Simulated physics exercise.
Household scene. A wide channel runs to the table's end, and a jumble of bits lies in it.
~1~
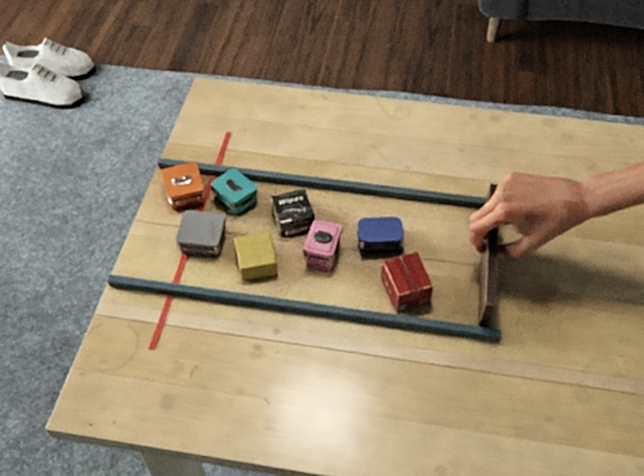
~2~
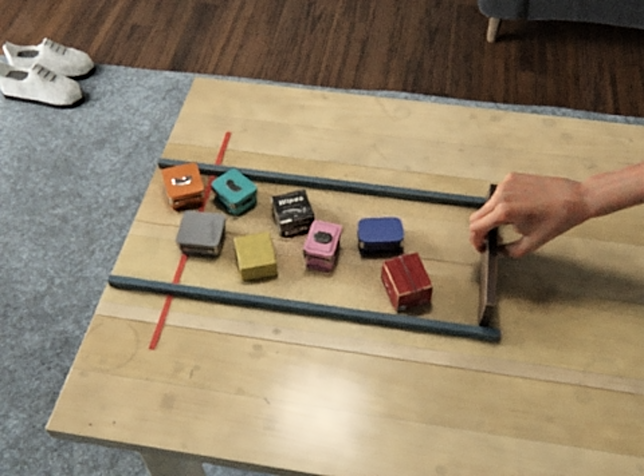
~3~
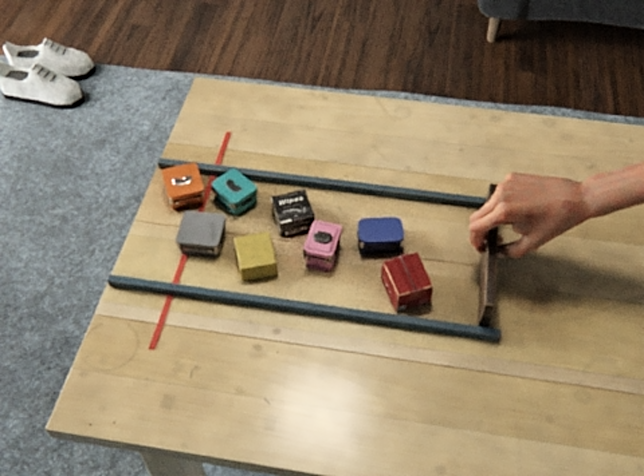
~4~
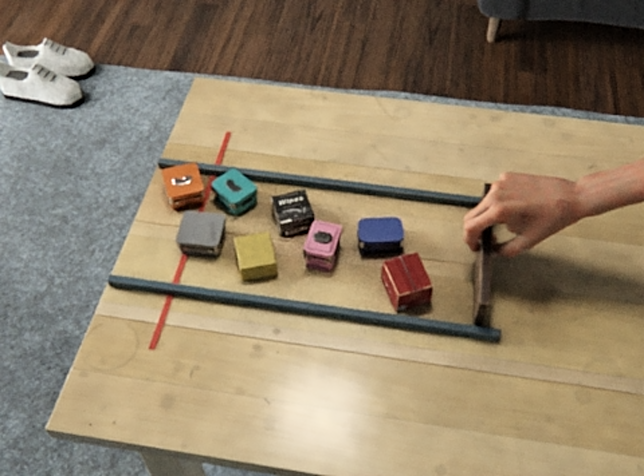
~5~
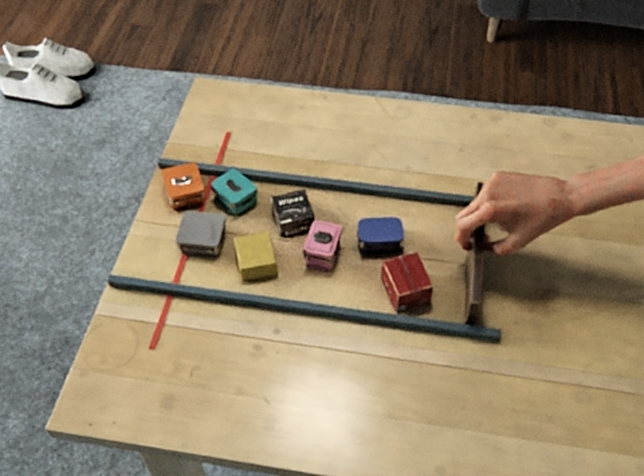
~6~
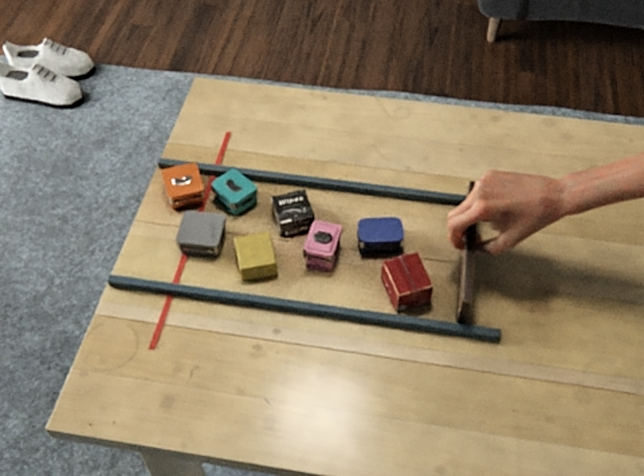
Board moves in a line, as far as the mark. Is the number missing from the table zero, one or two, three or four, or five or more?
It is three or four.
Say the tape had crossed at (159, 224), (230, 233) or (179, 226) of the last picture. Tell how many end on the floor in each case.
Counts per try: 6; 1; 6.
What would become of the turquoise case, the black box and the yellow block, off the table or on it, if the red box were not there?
Turquoise case: Down; black box: Still up; yellow block: Still up.
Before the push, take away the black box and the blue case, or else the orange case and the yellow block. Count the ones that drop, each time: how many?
Counts - first: 2; second: 2.
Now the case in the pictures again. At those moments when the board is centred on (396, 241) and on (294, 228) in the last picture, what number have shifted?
That makes 2 at the first spot and 8 at the second.
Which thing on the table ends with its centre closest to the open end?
The one is the yellow block.
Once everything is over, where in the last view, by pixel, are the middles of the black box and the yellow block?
The black box at (155, 181), the yellow block at (119, 254).
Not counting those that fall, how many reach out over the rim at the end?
Tally: 3.
Early on, none off yet; orange case at rest near (184, 187); grey case at rest near (202, 235); turquoise case at rest near (235, 193).
Finally, the number that fall off is three or four; lost, turquoise case, grey case and orange case.
